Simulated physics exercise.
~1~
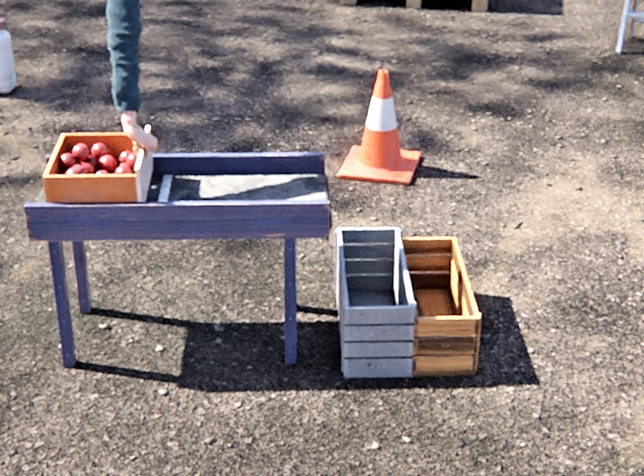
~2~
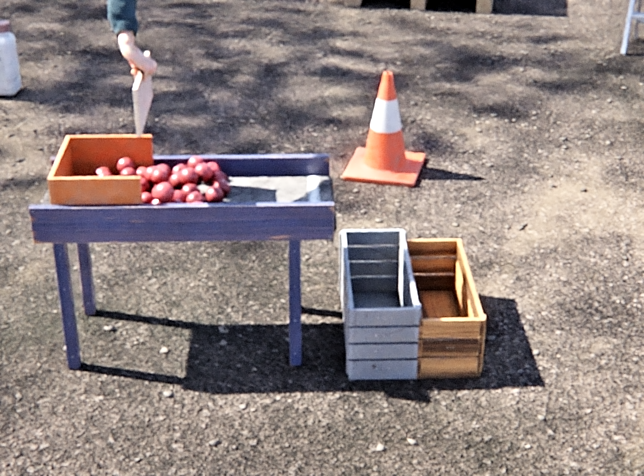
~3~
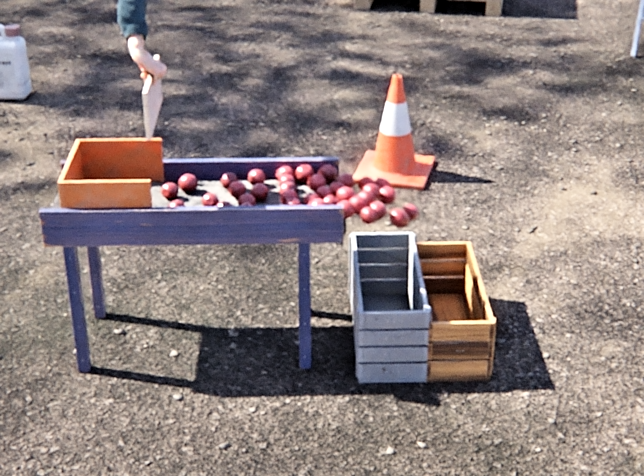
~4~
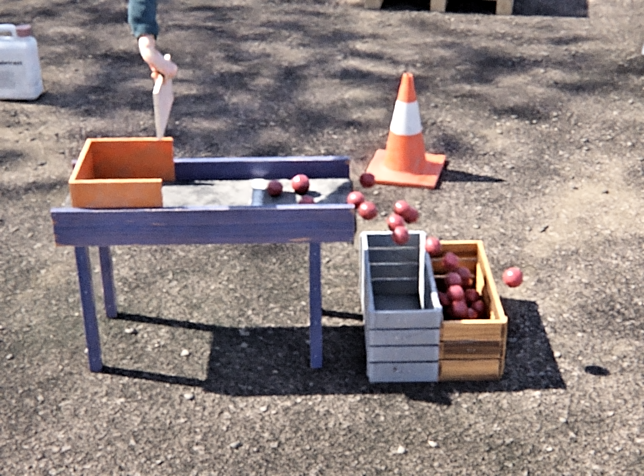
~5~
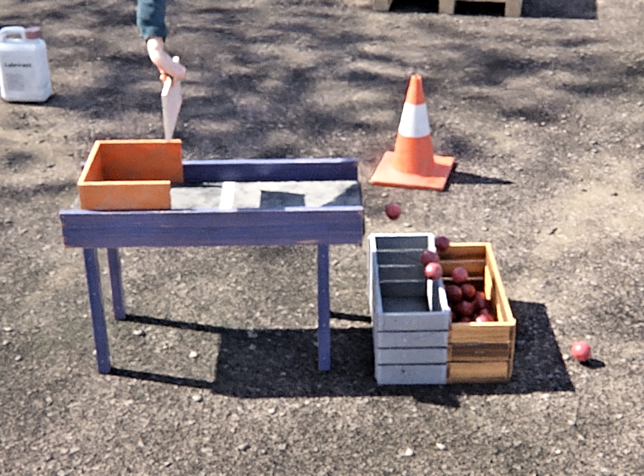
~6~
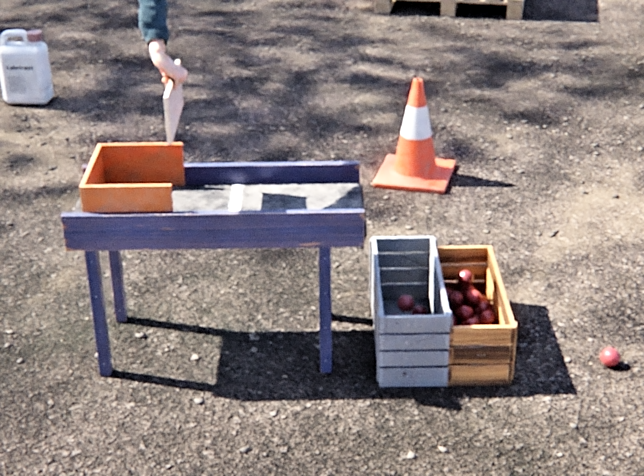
On sunlit asphalt, a hand lifts a gate and red apples stream right off a belt, most landing in a wooden tote.
